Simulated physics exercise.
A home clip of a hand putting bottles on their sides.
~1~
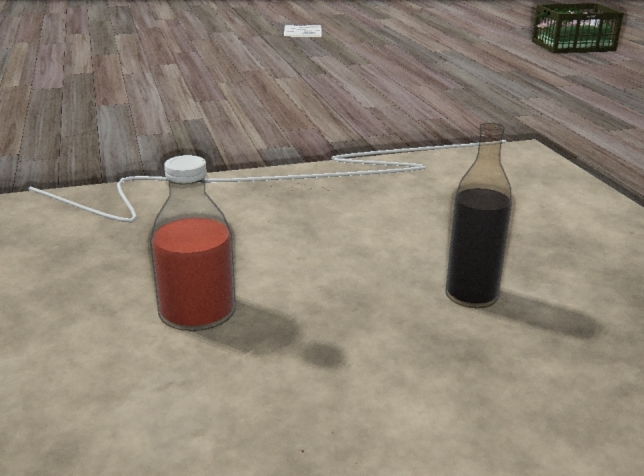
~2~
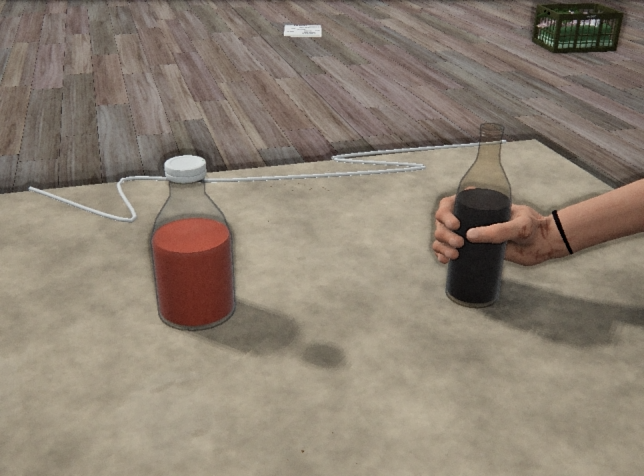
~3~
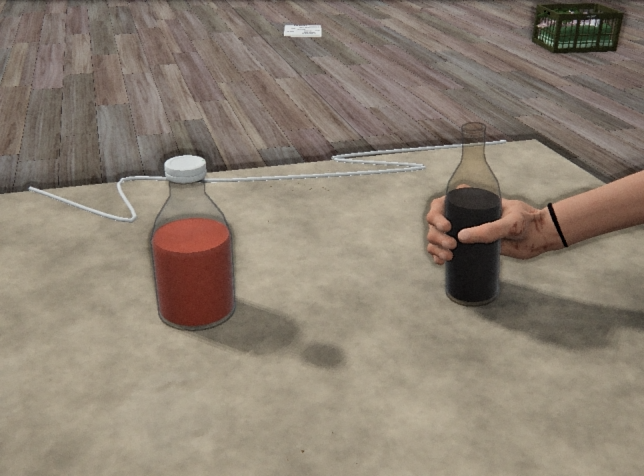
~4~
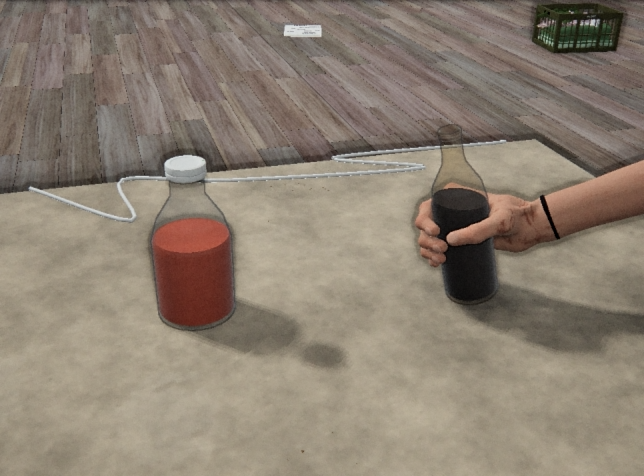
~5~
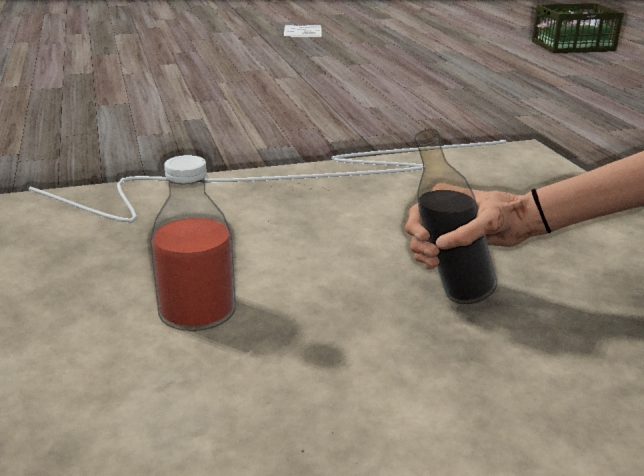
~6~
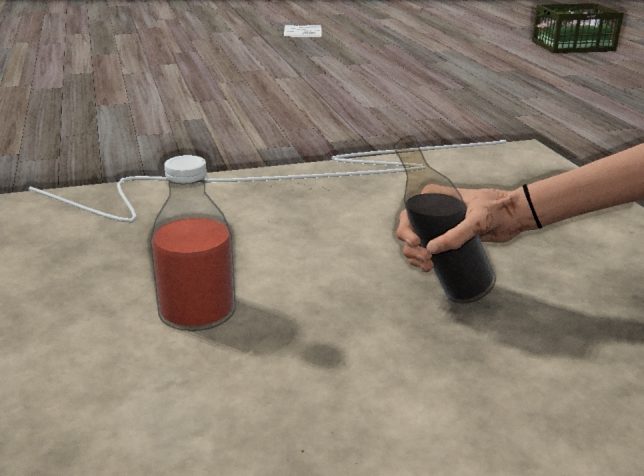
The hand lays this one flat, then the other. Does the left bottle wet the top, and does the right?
The left one keeps it in and the right one leaks.
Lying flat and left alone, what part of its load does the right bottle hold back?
About 40 per cent.
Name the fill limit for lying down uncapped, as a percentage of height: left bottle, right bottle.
In turn 18 and 22 per cent.
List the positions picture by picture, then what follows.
The first frame shows both stand upright; right bottle (482, 212) about half full, open; left bottle (192, 239) about half full, capped.
The second frame shows a hand takes the right bottle; right bottle about half full, surface at (484, 200); left bottle about half full, surface at (191, 236).
In the third frame, the right bottle is going over; right bottle (473, 212) about half full; left bottle (192, 239) about half full.
In the fourth frame, the right bottle is going over; right bottle about half full, surface at (459, 199); left bottle about half full, surface at (191, 236).
In the fifth frame, the right bottle is going over; right bottle (450, 213) tipped 20°; left bottle (192, 239) about half full.
In the sixth frame, the right bottle is going over; right bottle (439, 216) tipped 25°, open; left bottle about half full, surface at (191, 236), capped.
Soon after, the right bottle is nearly down; right bottle, nothing comes out.
Later, the right bottle lies flat; right bottle, it is running out of the neck.
In the end, both lie flat; right bottle, it is running out of the neck; left bottle, nothing comes out.
